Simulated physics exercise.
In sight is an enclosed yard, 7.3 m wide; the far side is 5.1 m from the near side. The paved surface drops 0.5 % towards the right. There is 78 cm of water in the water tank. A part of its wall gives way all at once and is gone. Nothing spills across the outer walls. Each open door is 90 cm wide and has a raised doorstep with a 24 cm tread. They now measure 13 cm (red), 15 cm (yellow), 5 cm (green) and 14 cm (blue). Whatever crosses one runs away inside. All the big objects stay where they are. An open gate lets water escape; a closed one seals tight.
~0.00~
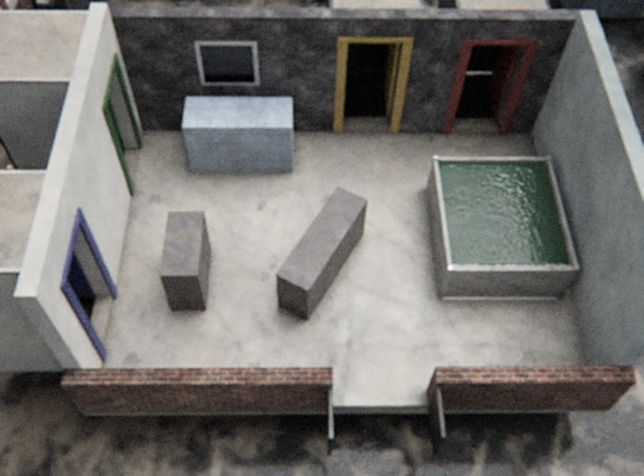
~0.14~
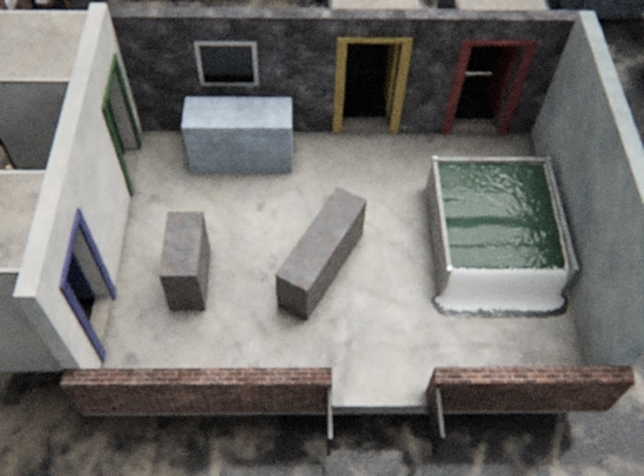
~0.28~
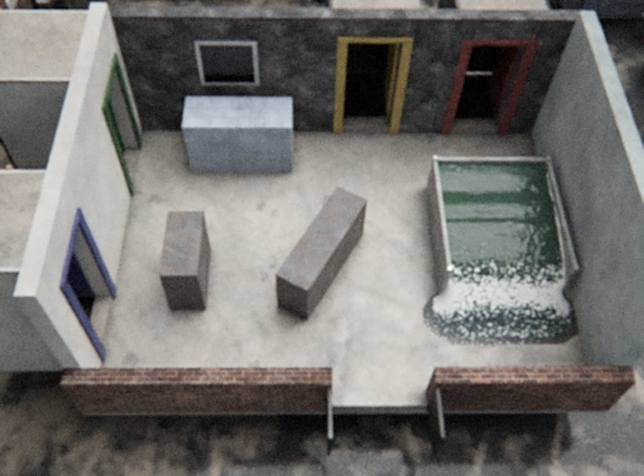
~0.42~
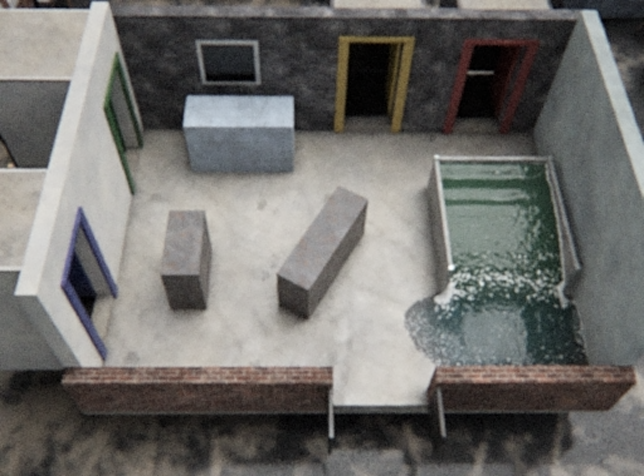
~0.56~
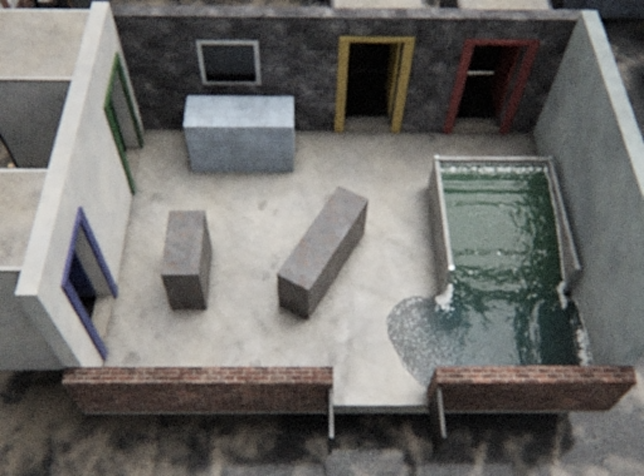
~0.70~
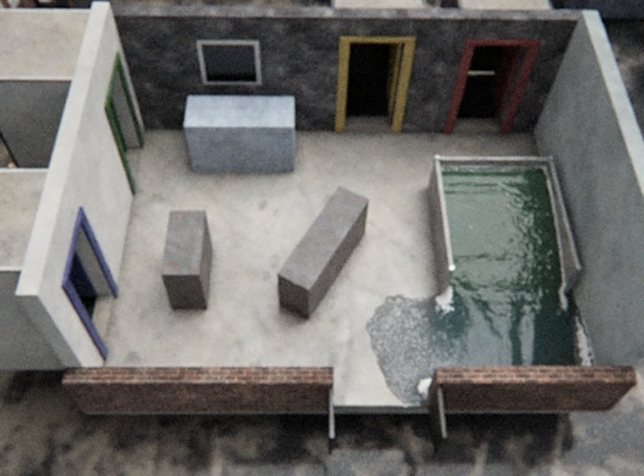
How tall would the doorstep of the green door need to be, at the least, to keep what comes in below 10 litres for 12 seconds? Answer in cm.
Close to 8.5 cm is just enough.
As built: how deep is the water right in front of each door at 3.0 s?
Depths in cm: Red 2, yellow 0, green 0, blue 9.
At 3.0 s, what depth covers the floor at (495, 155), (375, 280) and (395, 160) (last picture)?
Roughly 0, 3 and 0 cm, in turn.
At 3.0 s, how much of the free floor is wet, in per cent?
Near 45 per cent is wet.
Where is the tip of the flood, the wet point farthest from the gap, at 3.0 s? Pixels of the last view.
Near (100, 389).
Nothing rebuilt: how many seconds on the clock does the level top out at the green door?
At about 9.5 s.
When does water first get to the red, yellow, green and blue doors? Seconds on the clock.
Arrival: Red 3.2 s, yellow 4.0 s, green 4.5 s, blue 2.8 s.
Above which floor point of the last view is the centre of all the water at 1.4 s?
At about (498, 294).
After 1.4 s water covers 20 % of the floor, deepest (63 cm) near (577, 389); it has not reached the green door.
After 3.0 s water covers 45 % of the floor, deepest (32 cm) near (321, 303); it has not reached the green door.
After 12.0 s water covers 100 % of the floor, deepest (12 cm) near (378, 148); 7 cm at the green door, 36 litres in over its 5 cm doorstep.
At the green door as built, the water arrived by 4.6 s and peaked near 10 cm at 9.4 s.
Run again over the same 12 s with other heights there, 14 litres in over 7.5 cm, 3 litres over 10.5 cm. The limit of 10 litres is kept from about 8.5 cm up.
